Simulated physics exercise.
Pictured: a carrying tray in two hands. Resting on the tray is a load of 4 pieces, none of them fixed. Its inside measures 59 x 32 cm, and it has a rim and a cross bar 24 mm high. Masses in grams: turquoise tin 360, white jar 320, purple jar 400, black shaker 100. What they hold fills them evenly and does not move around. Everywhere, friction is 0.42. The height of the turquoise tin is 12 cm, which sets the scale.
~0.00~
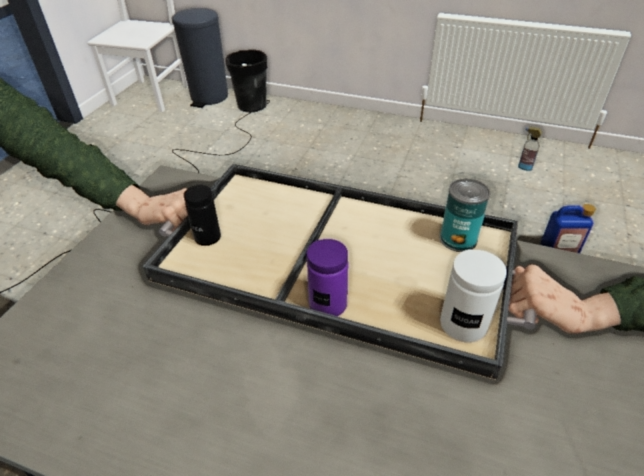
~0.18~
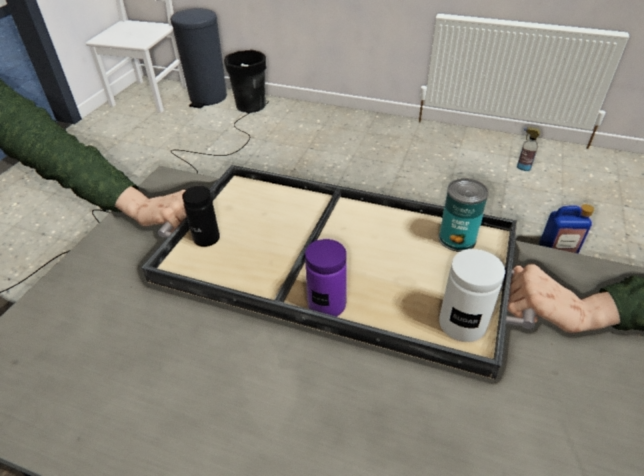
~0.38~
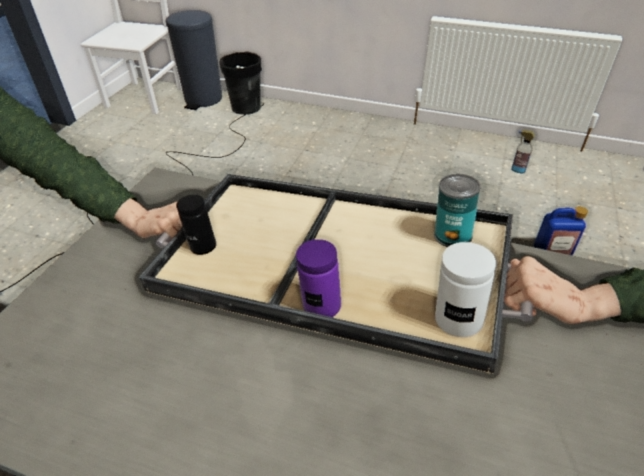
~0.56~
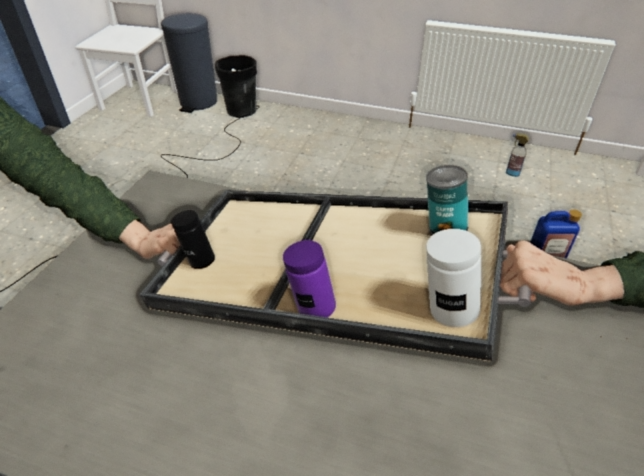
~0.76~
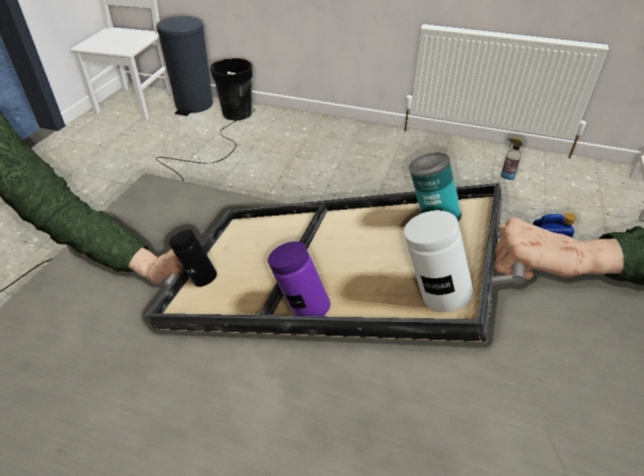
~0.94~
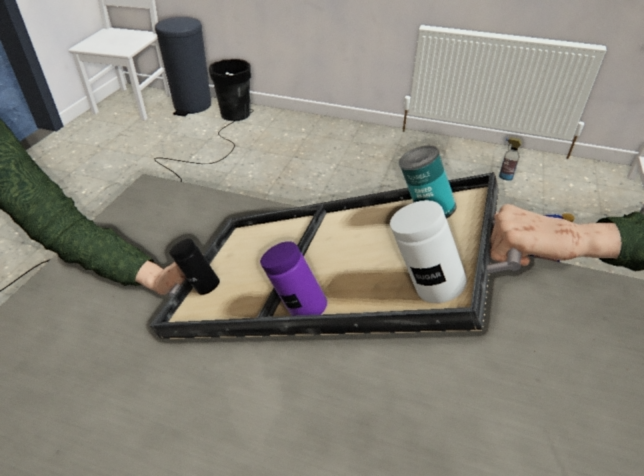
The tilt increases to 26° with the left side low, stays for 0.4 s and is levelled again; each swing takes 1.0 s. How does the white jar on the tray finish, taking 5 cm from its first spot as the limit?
The white jar goes past the limit.
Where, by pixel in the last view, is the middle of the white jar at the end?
You'll find it at about (328, 268).
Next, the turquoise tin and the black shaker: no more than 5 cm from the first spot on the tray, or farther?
First the turquoise tin: It departs its position; then the black shaker: It stays in position.
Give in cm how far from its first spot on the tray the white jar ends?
Roughly 21 centimetres.
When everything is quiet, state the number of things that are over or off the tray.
The answer is 0.
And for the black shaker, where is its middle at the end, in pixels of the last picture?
It comes to rest somewhere around (176, 223).
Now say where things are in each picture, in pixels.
In the first frame, tray level; white jar (471, 297); turquoise tin (464, 216).
In the second frame, tray level; black shaker (202, 217); turquoise tin (462, 216).
In the third frame, tray tilted 4°, left edge down; purple jar (320, 280); black shaker (197, 225).
In the fourth frame, tray tilted 11°, left edge down; turquoise tin (448, 203); purple jar (310, 281).
In the fifth frame, tray tilted 20°, left edge down; black shaker (194, 258); turquoise tin (436, 191).
In the sixth frame, tray tilted 25°, left edge down; white jar (429, 253); purple jar (295, 282).
Around 1.24 s, tray tilted 26°, left edge down; white jar shifted 5 cm near (395, 254); turquoise tin shifted 5 cm; purple jar shifted 4 cm.
Around 1.54 s, tray tilted 26°, left edge down; white jar shifted 16 cm near (333, 262); turquoise tin shifted 15 cm; purple jar shifted 4 cm.
Around 1.84 s, tray tilted 20°, left edge down; white jar shifted 21 cm near (314, 261); turquoise tin tipped 4° against what carries it; purple jar shifted 4 cm.
Finally (3.0 s), not toppled but over 5 cm from the start, turquoise tin and white jar; the other 2 still in place (within 5 cm). In the last view, white jar near (328, 268).
